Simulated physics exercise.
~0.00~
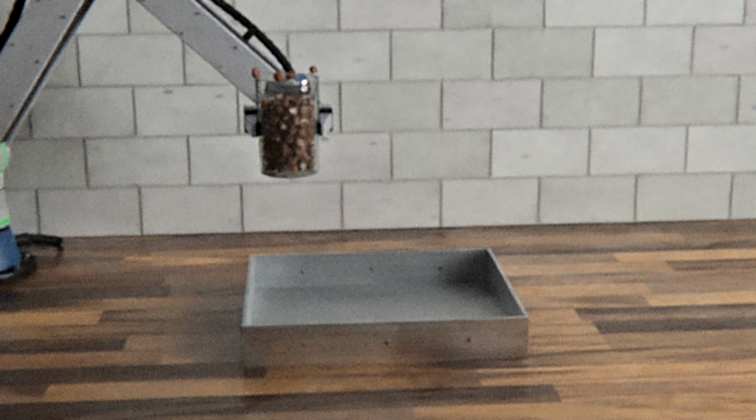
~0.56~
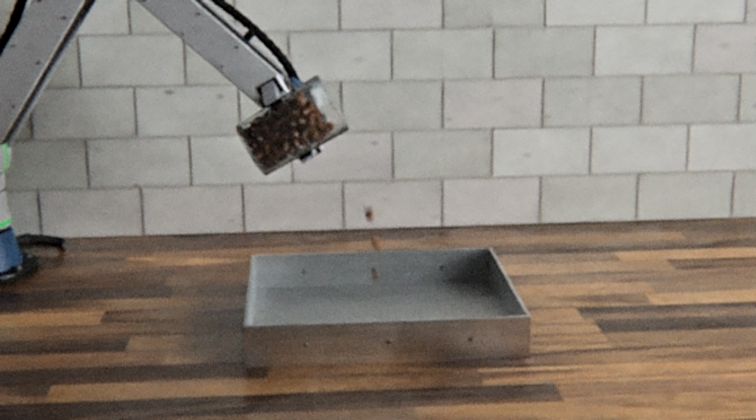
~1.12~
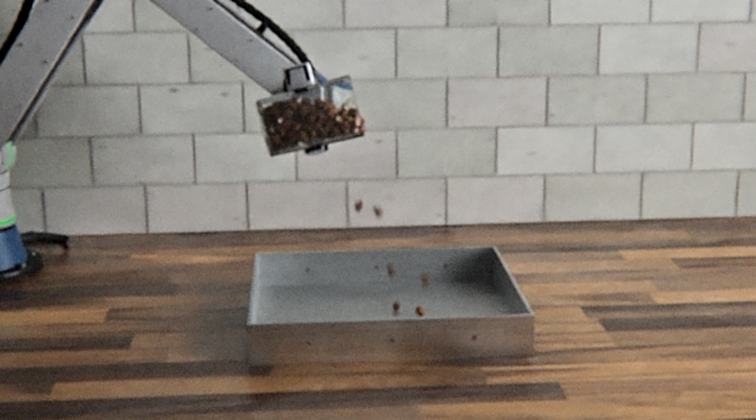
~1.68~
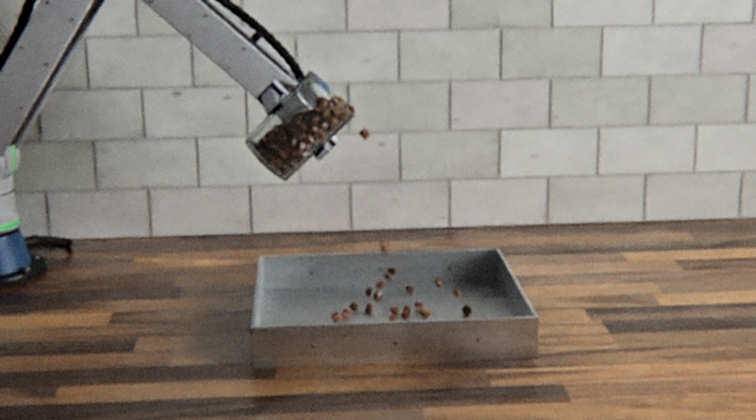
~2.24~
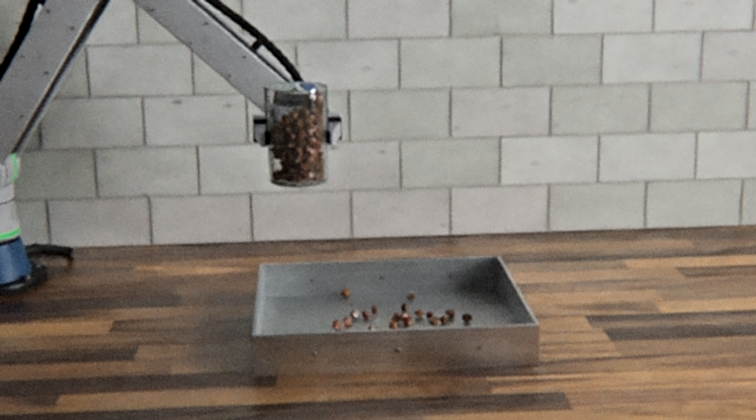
A robot arm tips a clear cup, spills some brown pellets into a gray tray, then rights it still mostly full.
